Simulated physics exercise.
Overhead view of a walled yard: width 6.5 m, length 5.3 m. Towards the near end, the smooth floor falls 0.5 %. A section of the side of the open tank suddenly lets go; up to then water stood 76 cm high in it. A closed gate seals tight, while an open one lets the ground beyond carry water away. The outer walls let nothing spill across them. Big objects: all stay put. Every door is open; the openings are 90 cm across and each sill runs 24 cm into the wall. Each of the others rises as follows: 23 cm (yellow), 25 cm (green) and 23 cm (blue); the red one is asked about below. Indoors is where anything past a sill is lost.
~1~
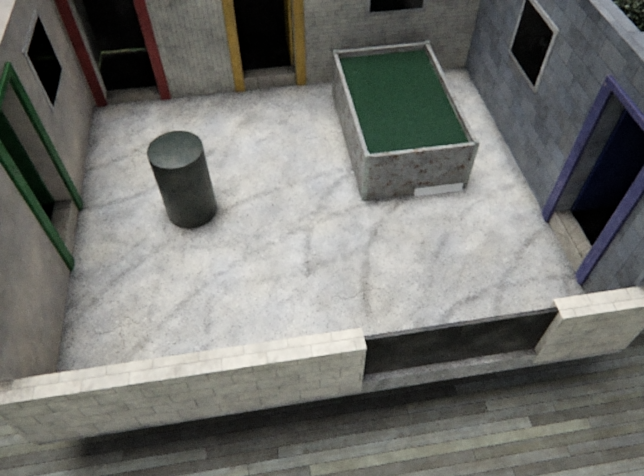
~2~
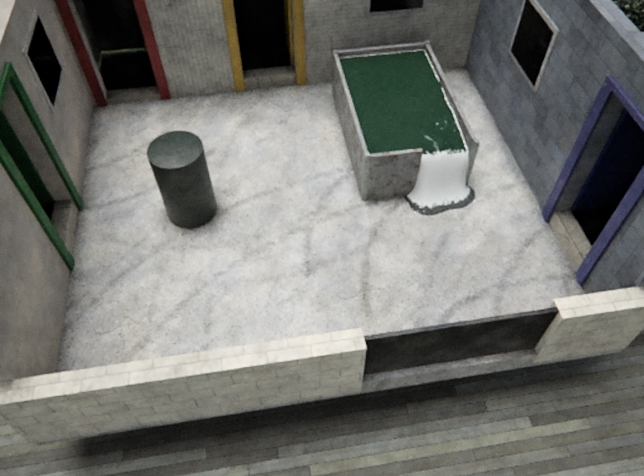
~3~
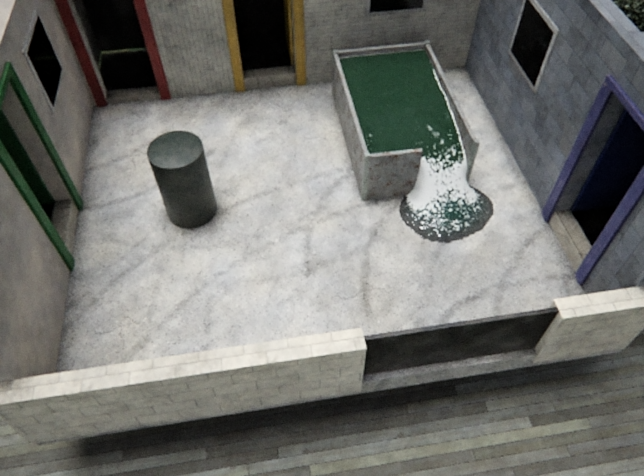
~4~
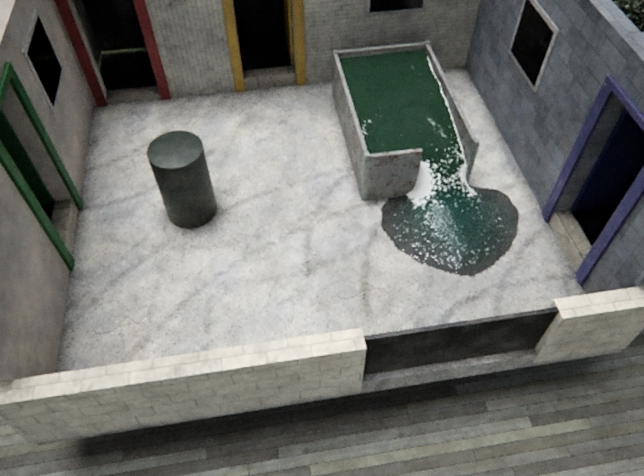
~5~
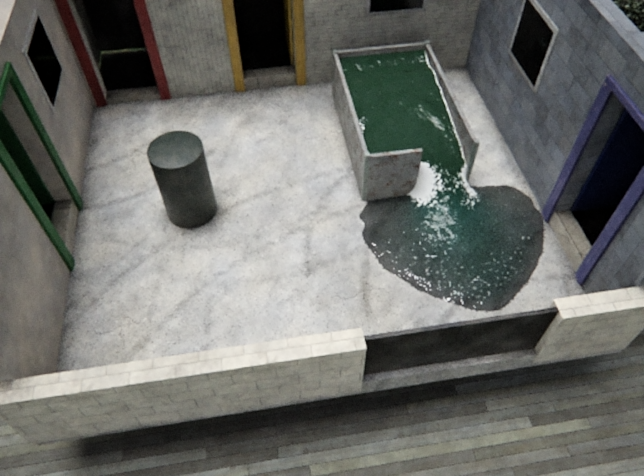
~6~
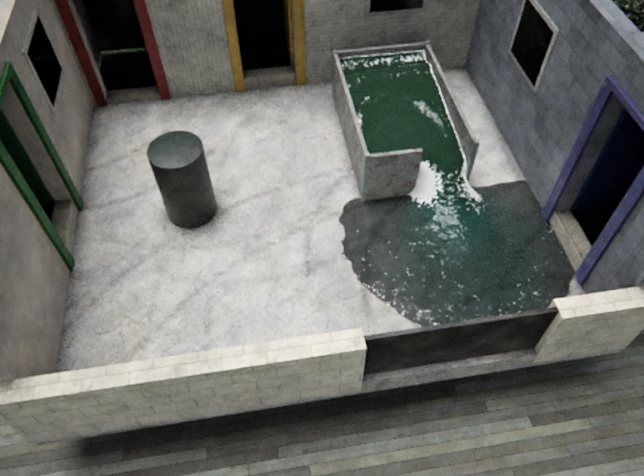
In a walled yard, green water pours from the open tank's gap and spreads widely across the pale floor.
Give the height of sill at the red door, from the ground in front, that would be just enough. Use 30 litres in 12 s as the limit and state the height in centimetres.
Close to 8.5 cm.
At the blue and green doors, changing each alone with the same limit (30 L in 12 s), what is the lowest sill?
About 20 cm at blue and 8.0 cm at green.
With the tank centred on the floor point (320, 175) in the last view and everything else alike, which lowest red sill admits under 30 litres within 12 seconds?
Then roughly 7.0 cm.
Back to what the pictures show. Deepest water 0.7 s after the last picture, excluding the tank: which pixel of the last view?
(603, 325).
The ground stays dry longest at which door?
Answer: Yellow.
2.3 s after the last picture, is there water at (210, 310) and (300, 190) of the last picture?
Note: Point one reached; point two not yet reached.
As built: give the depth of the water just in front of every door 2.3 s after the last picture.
Red door 0 cm, yellow door 0 cm, green door 0 cm, blue door 25 cm.
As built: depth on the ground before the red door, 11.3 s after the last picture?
Lab note: Depth approx. 8.5 cm.
Then, 0.7 s after the last picture water covers 20 % of the floor, deepest (50 cm) near (603, 325); it has not reached the red door.
Then, 2.3 s after the last picture water covers 40 % of the floor, deepest (28 cm) near (506, 274); it has not reached the red door.
Then, 11.3 s after the last picture water covers 95 % of the floor, deepest (12 cm) near (258, 322); 9 cm at the red door, 13 litres in over its 10 cm sill.
At the red door as built, the water peaked near 13 cm, 8.3 s after the last picture.
Run again over the same 12 s with other heights there, 49 litres in over 7.5 cm, 13 litres over 10 cm. The limit of 30 litres is kept from about 8.5 cm up.
